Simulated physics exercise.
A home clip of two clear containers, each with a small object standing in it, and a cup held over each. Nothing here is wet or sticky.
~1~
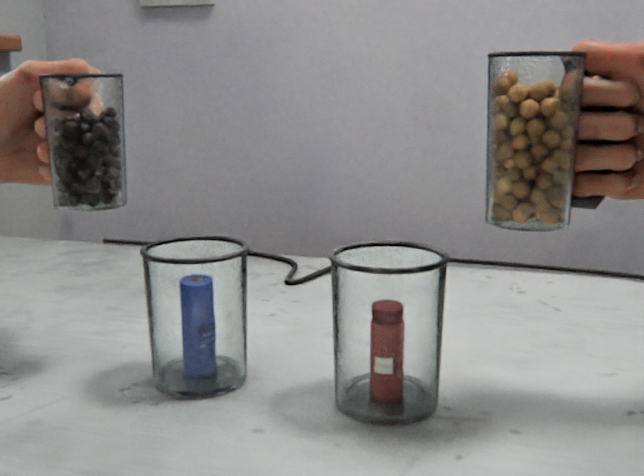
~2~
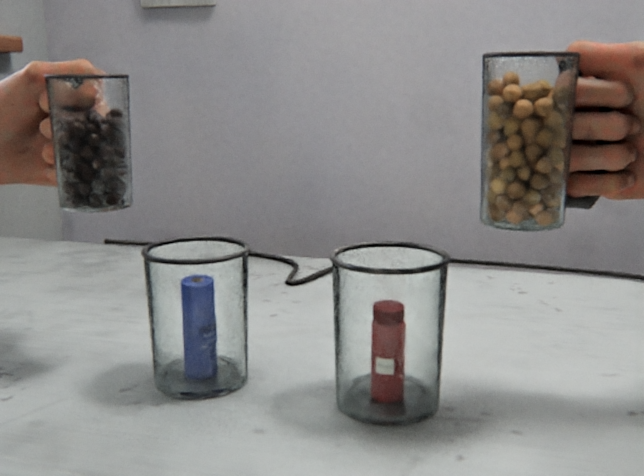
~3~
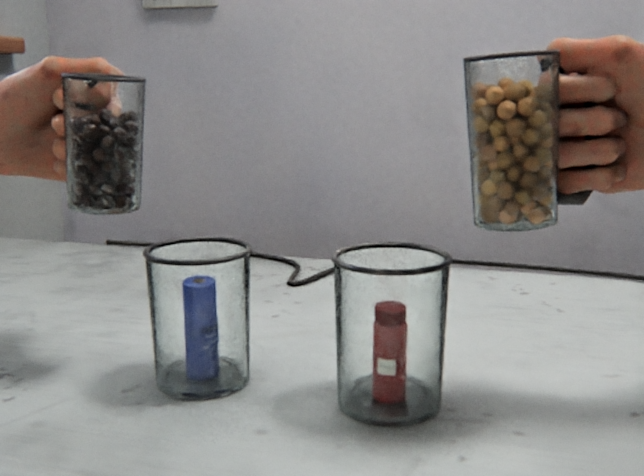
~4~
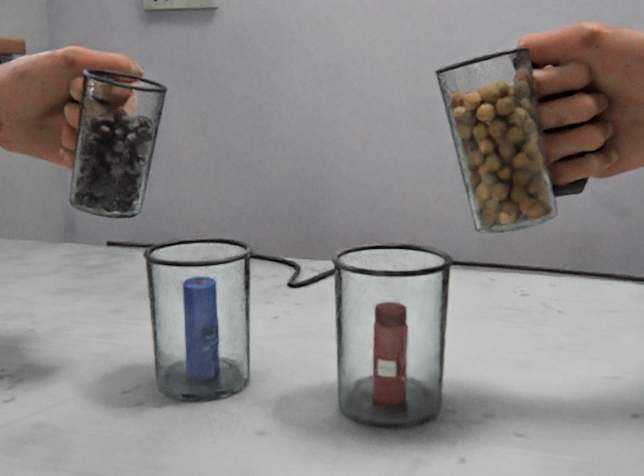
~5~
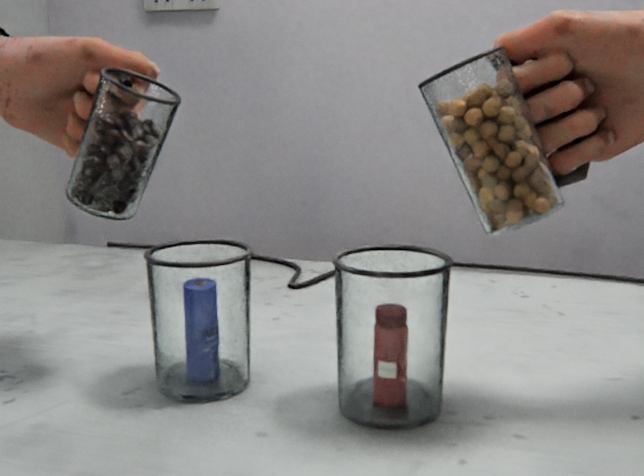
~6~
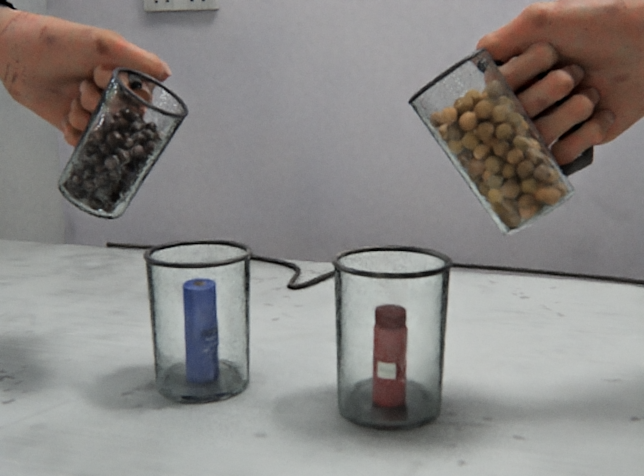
On a pale tabletop, two hands held cups of dark balls and light brown balls above clear glasses containing a blue roll and a red canister, then gradually tilted both cups inward.
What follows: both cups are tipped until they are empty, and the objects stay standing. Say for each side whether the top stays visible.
On the left it remains in view above the fill, on the right it remains in view above the fill.
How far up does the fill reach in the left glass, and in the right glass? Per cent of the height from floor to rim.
Left about 50, right about 50.
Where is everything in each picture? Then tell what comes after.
Small roll in the left glass (199, 329), reaching well over half way up; left cup (86, 141), three quarters full of chocolate balls; small canister in the right glass (387, 352), reaching well over half way up; right cup (532, 140), nearly full of round wooden beads, in the first picture.
Left cup (92, 142), upright; right cup (526, 141), upright, in the second picture.
Left cup (105, 143), tipped 4°; right cup (513, 141), tipped 4°, in the third picture.
Left cup (116, 145), tipped 15°; right cup (499, 142), tipped 15°, in the fourth picture.
Left cup (121, 146), tipped 25°; right cup (493, 144), tipped 25°, in the fifth picture.
Small roll in the left glass (201, 333); left cup (121, 146), tipped 36°; small canister in the right glass (390, 357); right cup (493, 145), tipped 36°, in the sixth picture.
Then, 0.46 s later than the last frame, left glass empty, all of its cupful still in the cup; right glass empty, all of its cupful still in the cup.
Then, 0.95 s later than the last frame, left glass nearly empty, the larger part of its cupful still in the cup; right glass nearly empty, the larger part of its cupful still in the cup.
Then, 1.54 s later than the last frame, left glass a third full, none of its cupful still in the cup; right glass a third full, none of its cupful still in the cup.
When it is over, left glass half full (surface near (201, 318)), nothing beside it; right glass half full (surface near (390, 331)), nothing beside it; the left thing is still showing; the right thing is still showing.
